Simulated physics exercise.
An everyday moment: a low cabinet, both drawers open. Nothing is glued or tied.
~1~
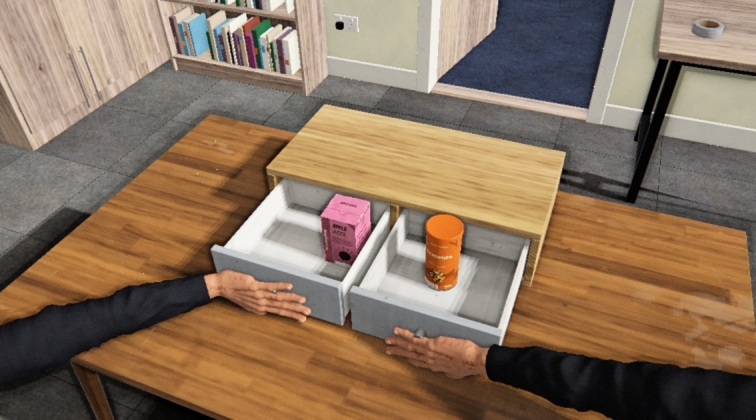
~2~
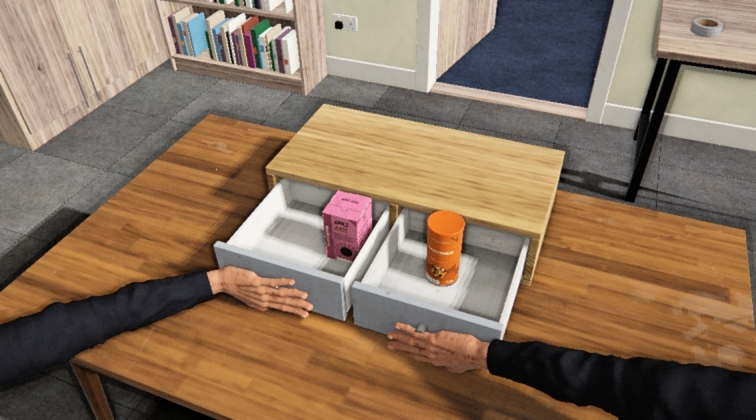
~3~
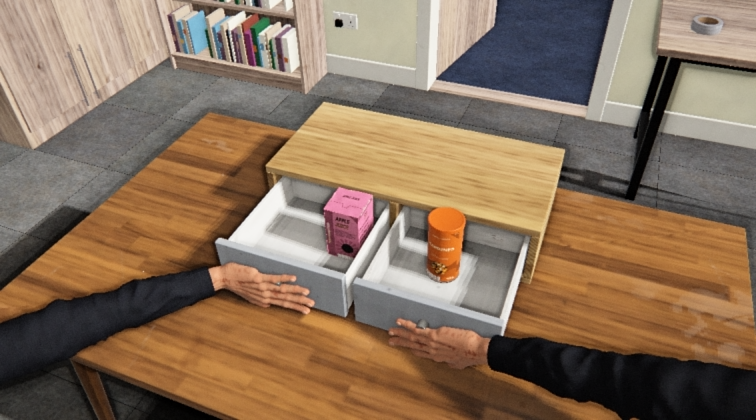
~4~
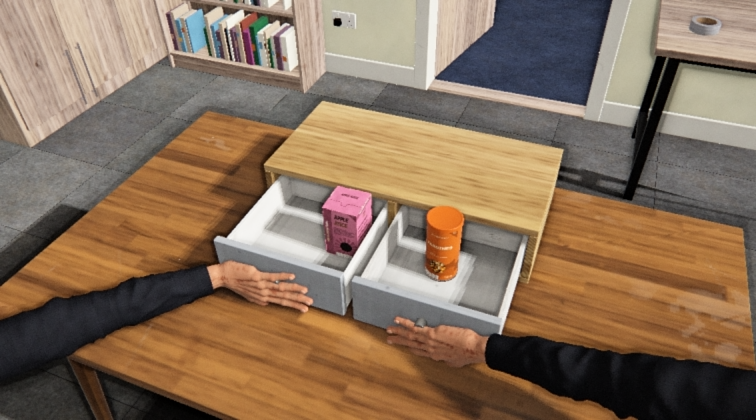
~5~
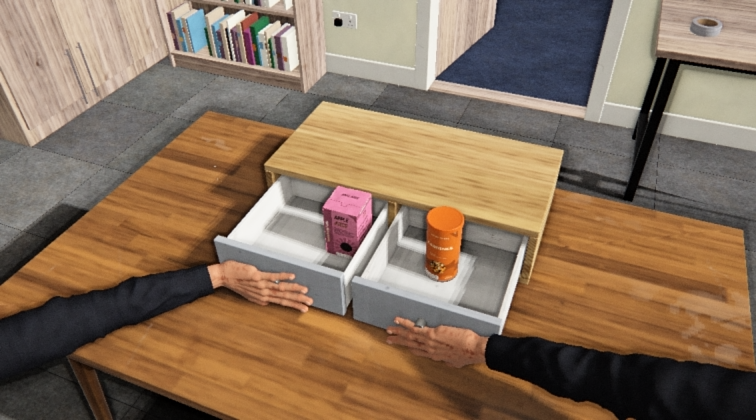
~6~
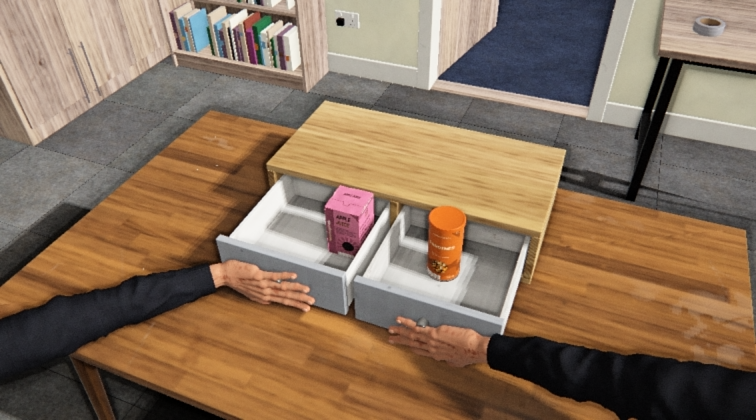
Two dark-sleeved arms reach in from either side over a wooden table, seen from above in a room with a bookshelf and doorway behind. A pink carton sits in the open left drawer of a low wooden cabinet, an orange tin in the open right one. The hands stay at the grey drawer fronts, and almost nothing moves beyond a very slight shift of the drawers and view.
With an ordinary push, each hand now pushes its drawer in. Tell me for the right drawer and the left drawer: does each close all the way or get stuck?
My prediction: The right drawer will most likely fall short of home; the left drawer will most likely fall short of home.
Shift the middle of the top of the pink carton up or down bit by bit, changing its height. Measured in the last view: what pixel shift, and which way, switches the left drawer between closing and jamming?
The switch happens after a shift of some 12 pixels down.
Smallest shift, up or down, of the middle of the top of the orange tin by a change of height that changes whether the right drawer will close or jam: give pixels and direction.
About 16 pixels, downward.
Then, 0.36 s later than the last frame, right drawer starting in; left drawer starting in.
Then, 0.58 s later than the last frame, right drawer about half in; left drawer about half in.
When it is over, the right drawer jams; the left drawer jams.
